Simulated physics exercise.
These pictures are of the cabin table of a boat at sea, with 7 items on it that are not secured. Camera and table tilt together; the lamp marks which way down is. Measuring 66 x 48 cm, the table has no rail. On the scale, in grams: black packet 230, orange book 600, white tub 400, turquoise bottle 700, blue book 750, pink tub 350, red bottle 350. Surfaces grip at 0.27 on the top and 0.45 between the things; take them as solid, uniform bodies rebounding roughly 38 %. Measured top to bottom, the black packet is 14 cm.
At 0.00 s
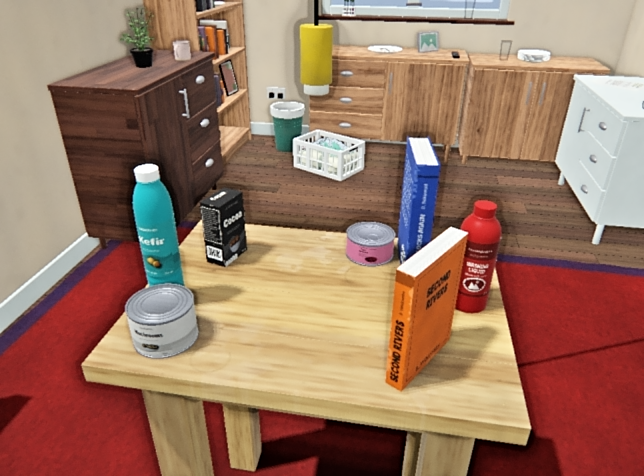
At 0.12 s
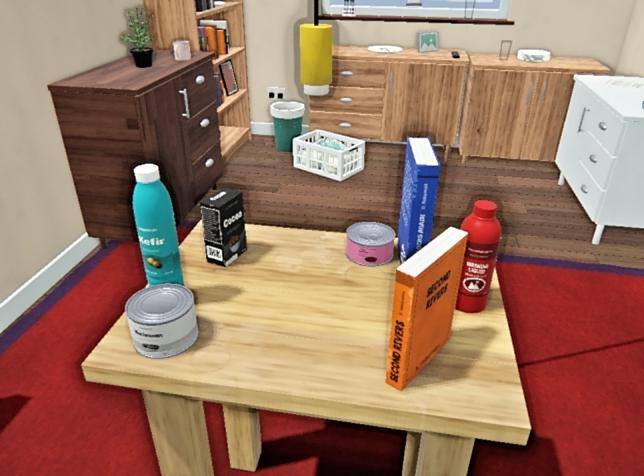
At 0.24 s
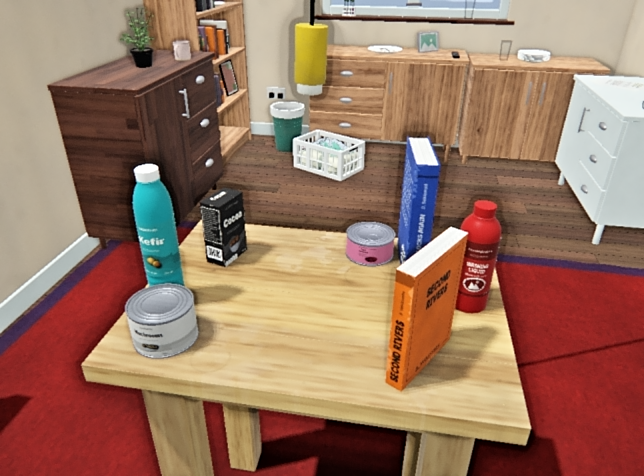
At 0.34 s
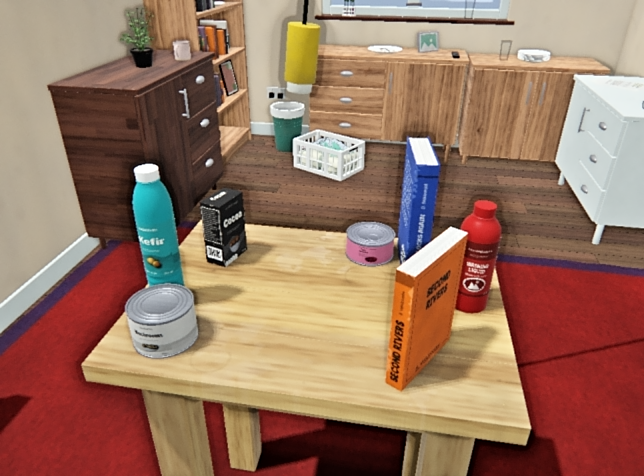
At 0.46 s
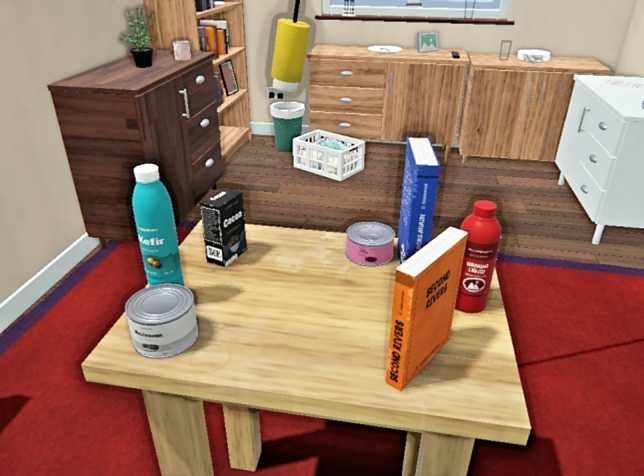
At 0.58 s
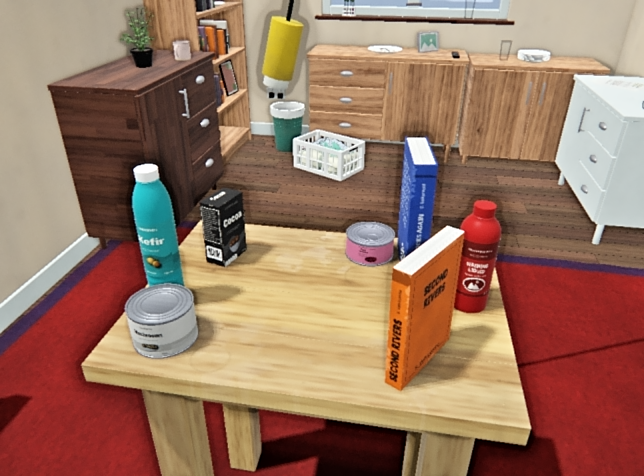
At first, a yellow hanging lamp hangs straight down behind a wooden table holding two books, two bottles, two round tubs and a black packet. The lamp then swings gradually a short way to the left, ending at a slant, while everything on the table stays in place.
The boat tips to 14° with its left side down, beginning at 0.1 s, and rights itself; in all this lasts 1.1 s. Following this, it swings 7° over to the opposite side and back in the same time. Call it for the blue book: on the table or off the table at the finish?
Final spot: On the table.
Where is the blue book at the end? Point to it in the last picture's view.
You'll find it at about (308, 237).
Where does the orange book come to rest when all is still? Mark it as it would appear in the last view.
Its middle settles close to pixel (337, 316).
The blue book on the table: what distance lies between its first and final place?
Net shift near 23 cm.
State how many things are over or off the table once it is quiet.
In total, 2.
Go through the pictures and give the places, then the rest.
The first frame shows boat level; blue book (416, 210); black packet (225, 227).
The second frame shows boat level; white tub (163, 320); turquoise bottle (159, 239).
The third frame shows boat heeled 2°, left side down; pink tub (370, 243); red bottle (476, 257).
The fourth frame shows boat heeled 6°, left side down; black packet (225, 227); orange book (426, 309).
The fifth frame shows boat heeled 10°, left side down; white tub (163, 320); turquoise bottle (159, 239).
The sixth frame shows boat heeled 13°, left side down; blue book (415, 210); pink tub (370, 243).
By 0.88 s, boat heeled 9°, left side down; blue book rocked 33° off its seat near (383, 213); orange book rocked 46° off its seat.
By 1.08 s, boat heeled 2°, left side down; blue book upside down near (348, 215); orange book on its side; pink tub 3 cm from its spot.
By 1.38 s, boat heeled 2°, right side down; blue book on its side near (309, 237); orange book on its side; pink tub 3 cm from its spot.
When it is over (3.1 s), lying over on the table, orange book and blue book; the other 5 within 5 cm of the start. In the last view, blue book near (308, 237).
